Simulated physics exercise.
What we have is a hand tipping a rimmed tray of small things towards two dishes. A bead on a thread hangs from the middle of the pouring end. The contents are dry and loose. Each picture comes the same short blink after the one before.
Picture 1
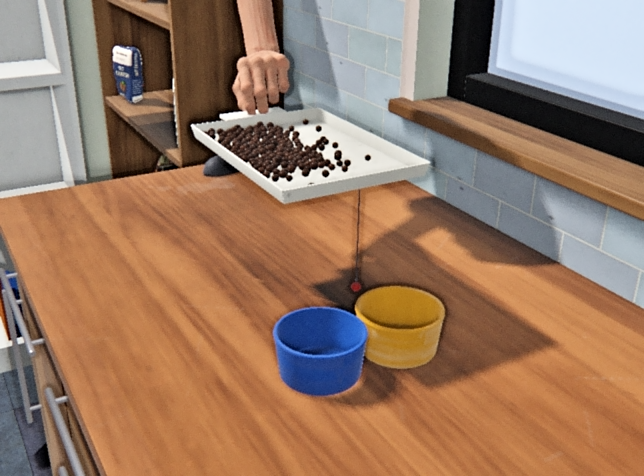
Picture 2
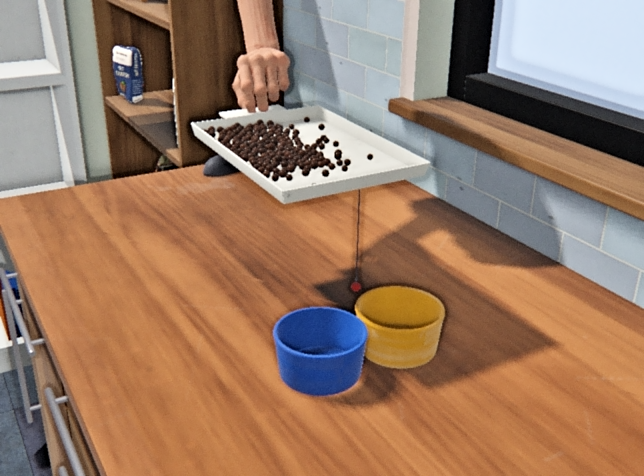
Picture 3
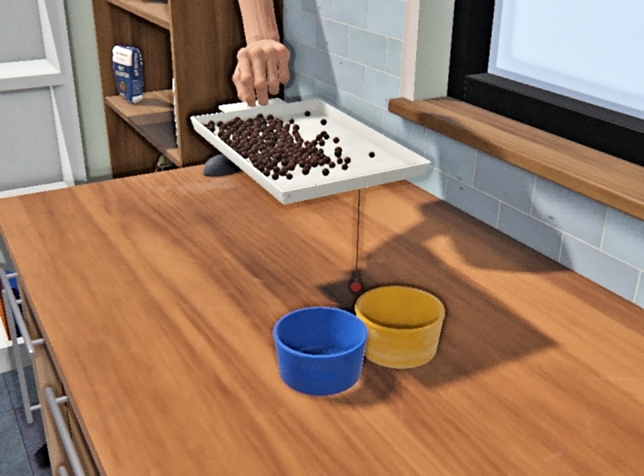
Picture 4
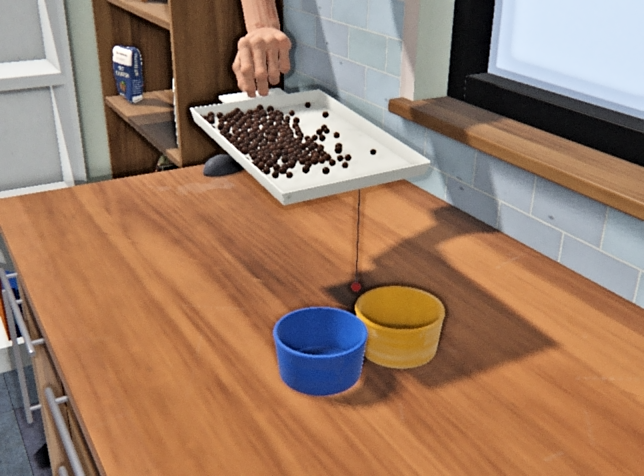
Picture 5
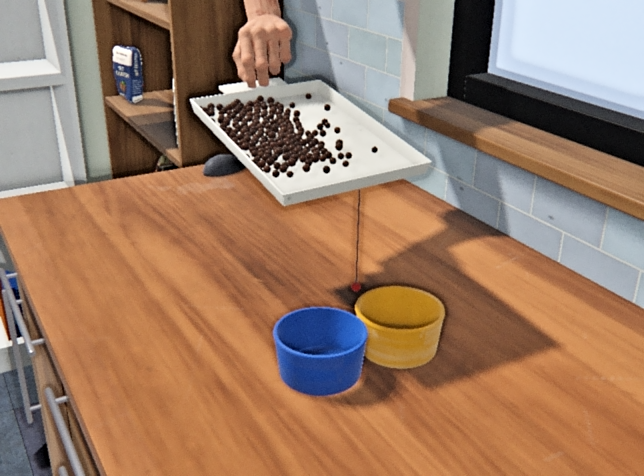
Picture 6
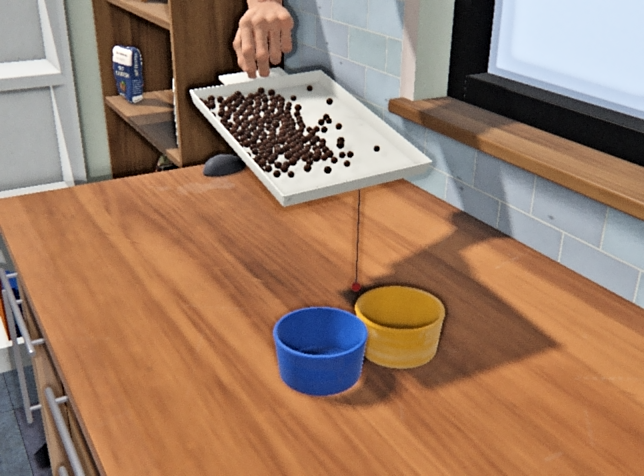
On a wooden kitchen counter, a hand holds a white rimmed tray of small dark brown balls above a blue dish and a yellow dish, a red bead hanging on a thread. The hand gradually raises the back of the tray, tilting it slightly towards the dishes, and the balls shift only a little.
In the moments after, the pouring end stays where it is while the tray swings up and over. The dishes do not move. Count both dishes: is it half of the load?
In the dishes lies over half of it.
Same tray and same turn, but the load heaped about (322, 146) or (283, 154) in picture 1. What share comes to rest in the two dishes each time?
In turn 90 and 90 in a hundred.
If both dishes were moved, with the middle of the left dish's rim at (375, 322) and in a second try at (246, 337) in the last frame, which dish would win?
One: The dish on the left. Two: The right dish.
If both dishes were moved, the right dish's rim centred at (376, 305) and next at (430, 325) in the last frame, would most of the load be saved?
The first try: Above a half. The second: Under half.
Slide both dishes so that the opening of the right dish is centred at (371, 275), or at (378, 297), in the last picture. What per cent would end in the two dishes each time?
The first gives 0 %, the second 50 %.
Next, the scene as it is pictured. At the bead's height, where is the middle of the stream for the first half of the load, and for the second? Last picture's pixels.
Early half (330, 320), late half (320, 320).
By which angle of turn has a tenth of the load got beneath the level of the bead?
Around 75° of tilt.
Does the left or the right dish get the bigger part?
Fuller: Left.
Soon after the last picture, tray tipped steeply; nearly all on the tray; a stray few in the left dish; a stray few in the air.
A little later, tray tipped right over; a small part on the tray; about half in the left dish; a small part in the right dish; a small part outside both; a small part in the air.
Later still, tray tipped past a quarter turn; about two thirds in the left dish; about a quarter in the right dish; a small part outside both.
At rest, tray tipped past a quarter turn; about two thirds in the left dish; about a quarter in the right dish; a small part outside both.
